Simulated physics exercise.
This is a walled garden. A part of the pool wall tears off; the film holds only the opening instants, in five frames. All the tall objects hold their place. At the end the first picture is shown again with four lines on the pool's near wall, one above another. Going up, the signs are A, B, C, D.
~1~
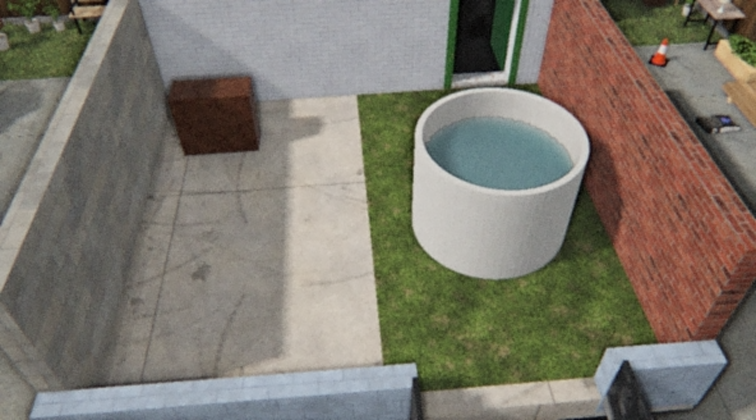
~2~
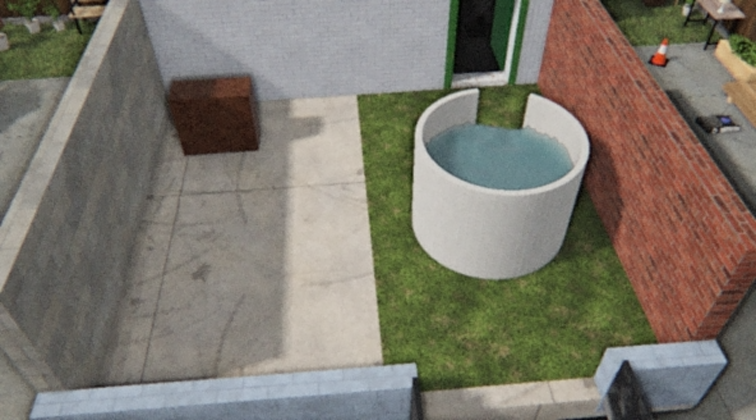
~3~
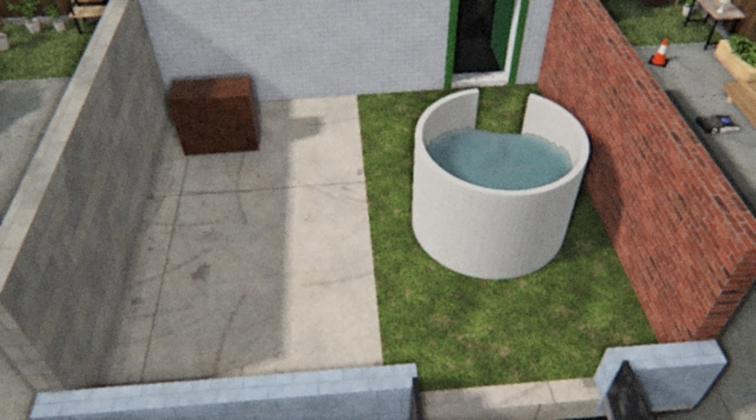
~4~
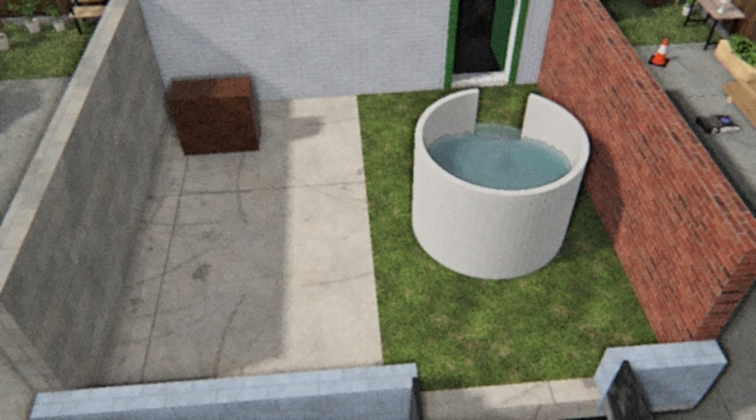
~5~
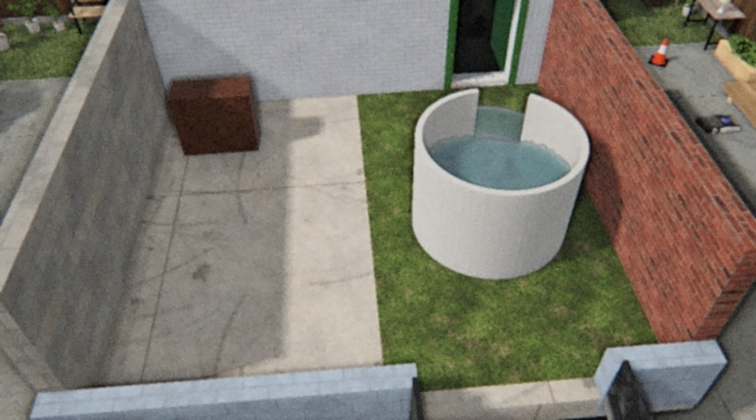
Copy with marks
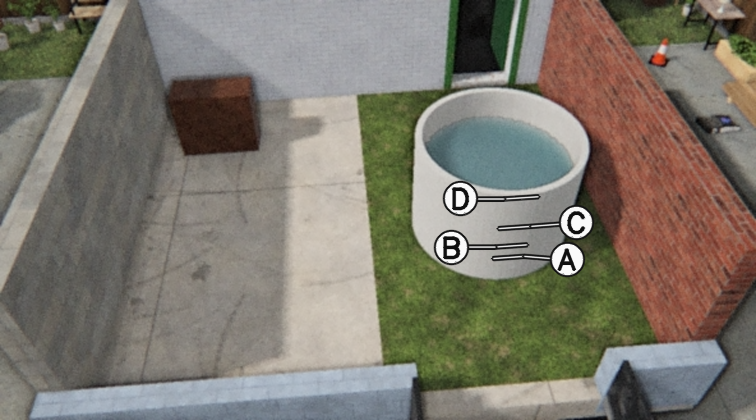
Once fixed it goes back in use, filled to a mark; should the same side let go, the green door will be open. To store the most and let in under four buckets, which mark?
Choose A.
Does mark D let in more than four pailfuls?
Yes.
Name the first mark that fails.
B.
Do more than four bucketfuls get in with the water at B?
Yes, that goes wrong.
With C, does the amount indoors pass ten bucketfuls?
Yes, it does.
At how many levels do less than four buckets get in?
One of the four.
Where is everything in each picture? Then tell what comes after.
In the first frame, water in the pool at rest, its middle at (497, 161); foot of the green doorway at (479, 87); open gate at (513, 353).
In the second frame, water covers 1 % of the ground, its front hidden from here.
In the third frame, water covers 2 % of the ground, its front hidden from here.
In the fourth frame, water covers 5 % of the ground, its front hidden from here.
In the fifth frame, water covers 10 % of the ground, its front hidden from here.
In white, A at (508, 257); B at (511, 245); C at (515, 227); D at (521, 197); from the bottom up A, B, C, D.
With A, a bucket or two gets in.
With B, about 9 bucketfuls get in.
With C, dozens of bucketfuls pour in.
With D, dozens of bucketfuls pour in.
